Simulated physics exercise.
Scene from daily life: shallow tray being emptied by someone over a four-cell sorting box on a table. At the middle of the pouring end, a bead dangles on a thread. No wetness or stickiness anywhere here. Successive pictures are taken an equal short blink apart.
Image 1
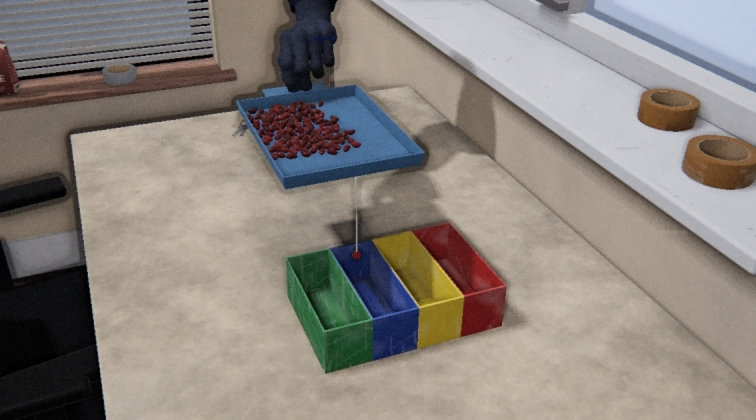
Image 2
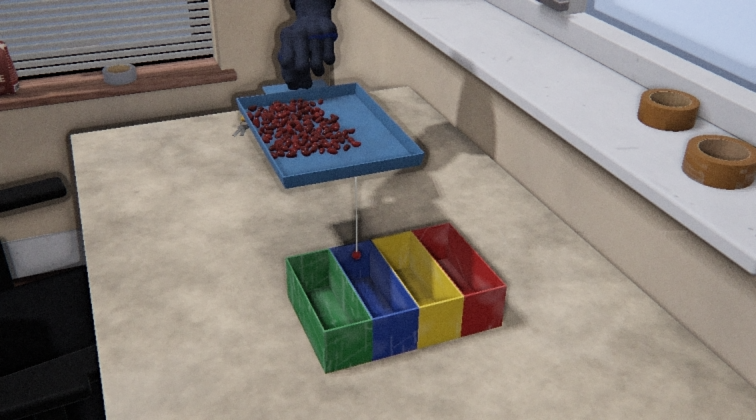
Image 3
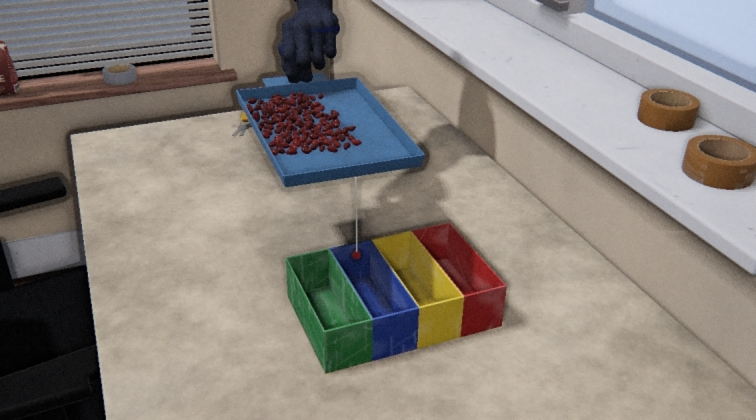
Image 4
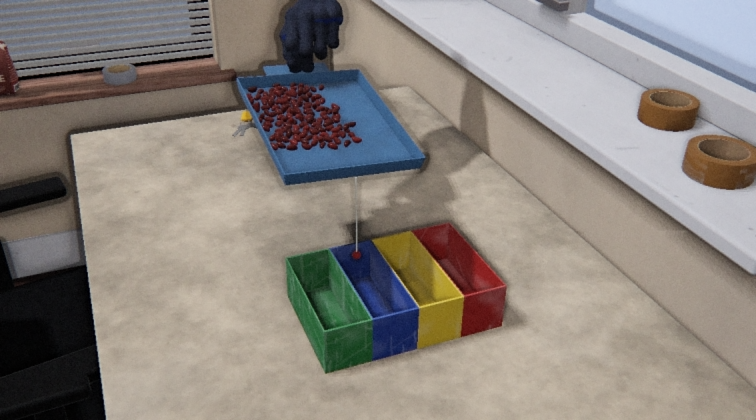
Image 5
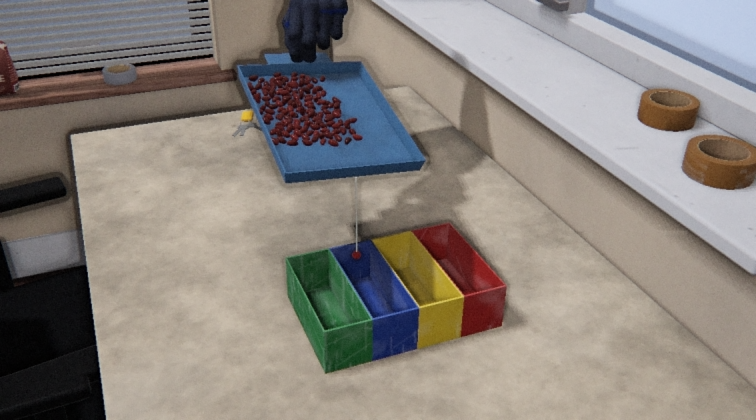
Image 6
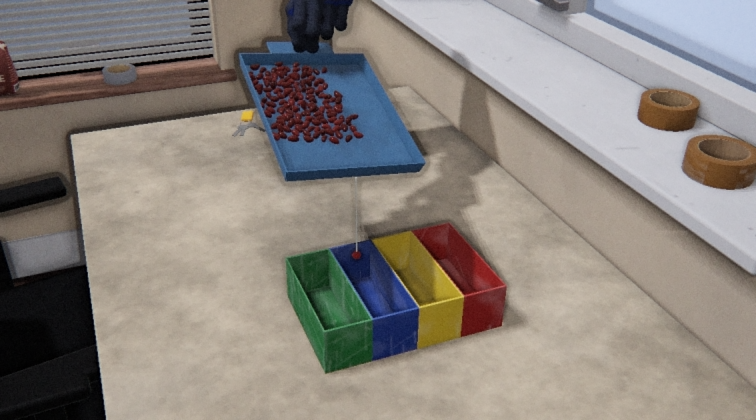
Blue tray of kidney beans slowly tilting down toward its right front corner, dark-gloved hand behind, above a four-coloured sorting box.
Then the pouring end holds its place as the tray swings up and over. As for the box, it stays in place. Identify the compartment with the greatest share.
Greatest share: Yellow.
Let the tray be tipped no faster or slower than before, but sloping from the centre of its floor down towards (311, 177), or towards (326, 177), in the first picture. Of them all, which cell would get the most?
So the first one goes to that green cell and the second to the green one.
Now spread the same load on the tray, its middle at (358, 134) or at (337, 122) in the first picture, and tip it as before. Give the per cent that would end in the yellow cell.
80 per cent for the first try, 80 per cent for the second.
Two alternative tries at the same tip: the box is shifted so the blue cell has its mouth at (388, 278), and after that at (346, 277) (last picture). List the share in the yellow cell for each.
Trial 1 around 60 percent, trial 2 around 40 percent.
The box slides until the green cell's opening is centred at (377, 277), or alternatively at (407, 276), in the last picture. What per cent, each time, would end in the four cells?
About 100 % and 90 %.
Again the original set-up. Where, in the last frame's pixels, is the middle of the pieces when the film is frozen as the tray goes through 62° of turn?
The middle of the pieces shows up near (384, 147).
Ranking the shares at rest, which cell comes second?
The blue cell.
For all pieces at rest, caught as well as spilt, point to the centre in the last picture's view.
Close to (412, 305) in the last view.
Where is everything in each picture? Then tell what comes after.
The first picture shows corners of the pouring end at (285, 176) and (421, 152), level; middle of the load at (300, 130), kidney beans; bead on its thread at (356, 255); green cell at (348, 342); blue cell at (395, 330); yellow cell at (440, 319); red cell at (483, 307).
The second picture shows corners of the pouring end at (285, 175) and (421, 152), level; middle of the load at (300, 128).
The third picture shows corners of the pouring end at (286, 174) and (422, 154), tipped barely, lowest at the right corner; middle of the load at (300, 123).
The fourth picture shows corners of the pouring end at (286, 173) and (422, 156), tipped a little, lowest at the right corner; middle of the load at (300, 117).
The fifth picture shows corners of the pouring end at (287, 171) and (423, 159), tipped a little, lowest at the right corner; middle of the load at (301, 110).
The sixth picture shows corners of the pouring end at (288, 170) and (423, 161), tipped clearly, lowest at the right corner; middle of the load at (303, 103); green cell at (348, 342); blue cell at (395, 330); yellow cell at (440, 319); red cell at (483, 307).
Soon, tray tipped steeply; nearly all on the tray; a stray few in the yellow cell; a stray few in the red cell; a stray few falling or outside the box.
A while on, tray tipped past a quarter turn; most on the tray; a small part in the yellow cell; a small part in the red cell; a stray few falling or outside the box.
Towards the end, tray tipped past a quarter turn; about two thirds in the yellow cell; about a quarter in the blue cell; a small part in the red cell; a stray few in the green cell; a stray few falling or outside the box.
Finally, tray tipped past a quarter turn; about two thirds in the yellow cell; about a quarter in the blue cell; a small part in the red cell; a stray few in the green cell; a stray few outside the box.
